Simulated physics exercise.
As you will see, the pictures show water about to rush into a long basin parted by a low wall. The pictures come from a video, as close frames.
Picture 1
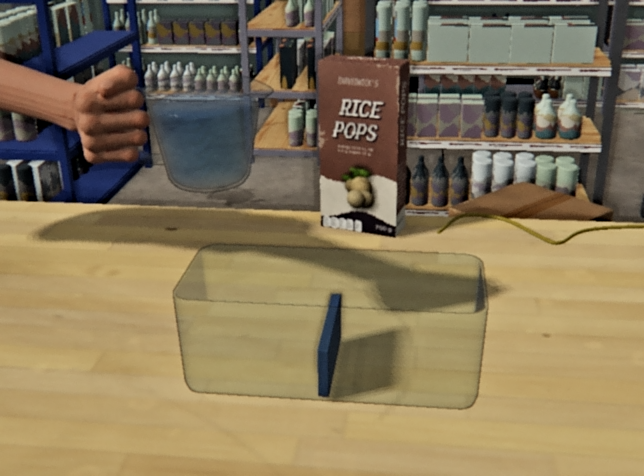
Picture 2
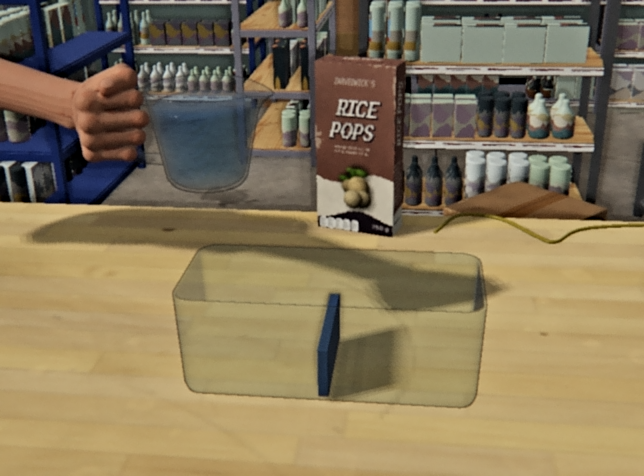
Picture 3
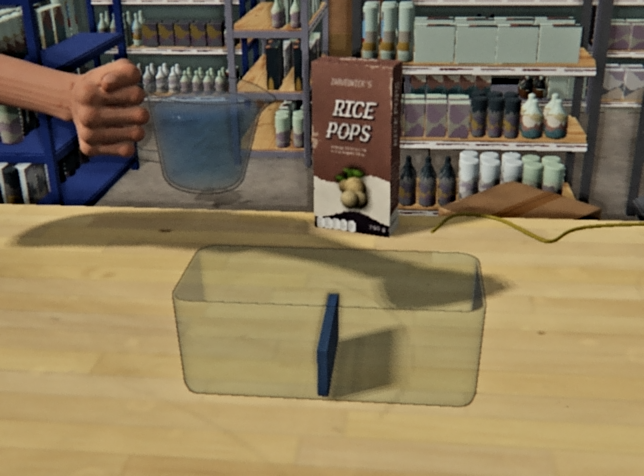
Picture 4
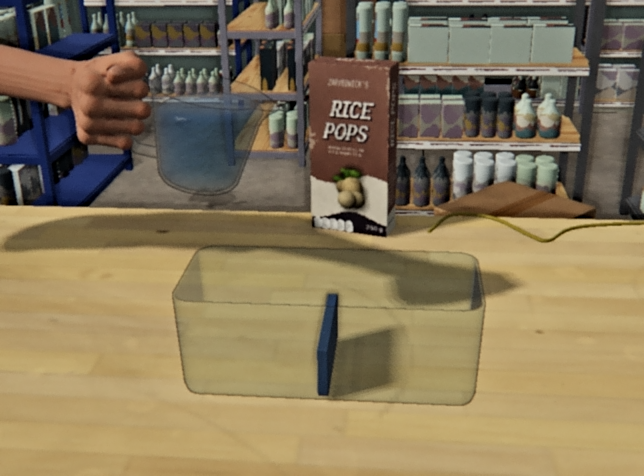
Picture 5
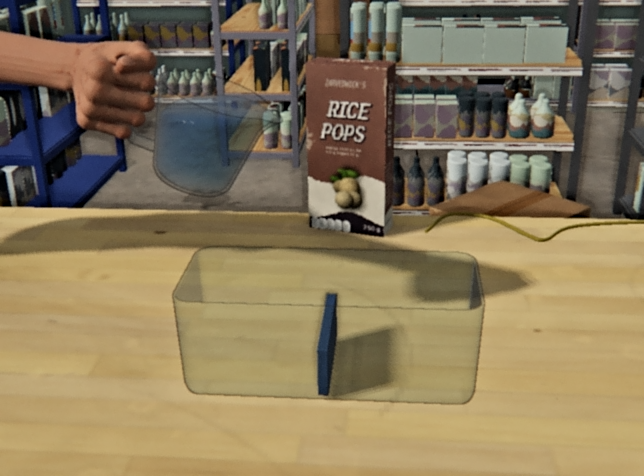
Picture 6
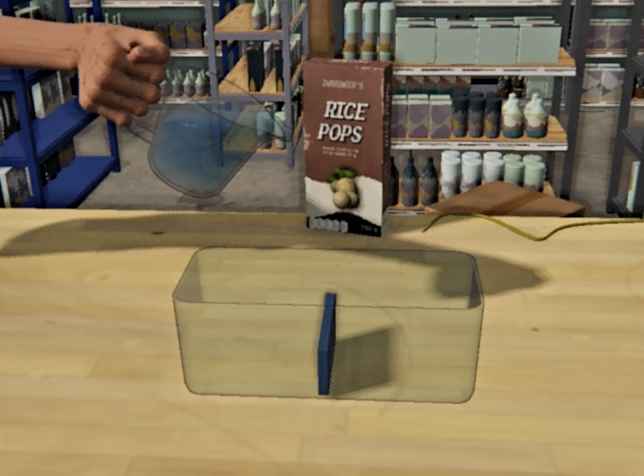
A hand at the left holds a clear pitcher of blue liquid almost level above a wooden table, behind a long clear basin with a low blue divider. The hand then tilts the pitcher steadily to the right, and the liquid shifts toward its lowered rim while the basin stays empty.
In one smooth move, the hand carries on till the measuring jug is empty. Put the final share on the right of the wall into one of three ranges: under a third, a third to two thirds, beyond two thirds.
My call is that the right side sits mid-range, from a third up to two thirds.
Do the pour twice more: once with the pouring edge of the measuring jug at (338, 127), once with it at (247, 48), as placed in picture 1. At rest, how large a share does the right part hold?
One after the other: 95 %, 30 %.
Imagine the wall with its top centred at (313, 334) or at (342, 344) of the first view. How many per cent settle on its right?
Try 1: About 80 percent; try 2: About 45 percent.
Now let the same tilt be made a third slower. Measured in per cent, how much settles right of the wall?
Near 65 in a hundred.
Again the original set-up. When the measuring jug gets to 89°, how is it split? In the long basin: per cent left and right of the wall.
So the left part has 0 percent, while the right part has 25.
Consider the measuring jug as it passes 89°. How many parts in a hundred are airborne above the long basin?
It comes to around 30 per cent.
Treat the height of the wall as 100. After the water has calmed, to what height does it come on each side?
Left 20 per cent, right 20.
A moment on, the measuring jug is tipped on its side and 41 per cent is still to pour, 1 is left of the wall and 27 right of it.
Next, the measuring jug is tipped right over and 4 per cent is still to pour, 36 is left of the wall and 52 right of it.
Then the measuring jug is tipped right over and 0 per cent is still to pour, 46 is left of the wall and 52 right of it.
Later the measuring jug is tipped right over and 0 per cent is still to pour, 46 is left of the wall and 52 right of it.
In the end 46 per cent lies left of the wall, 52 right of it and 1 outside.
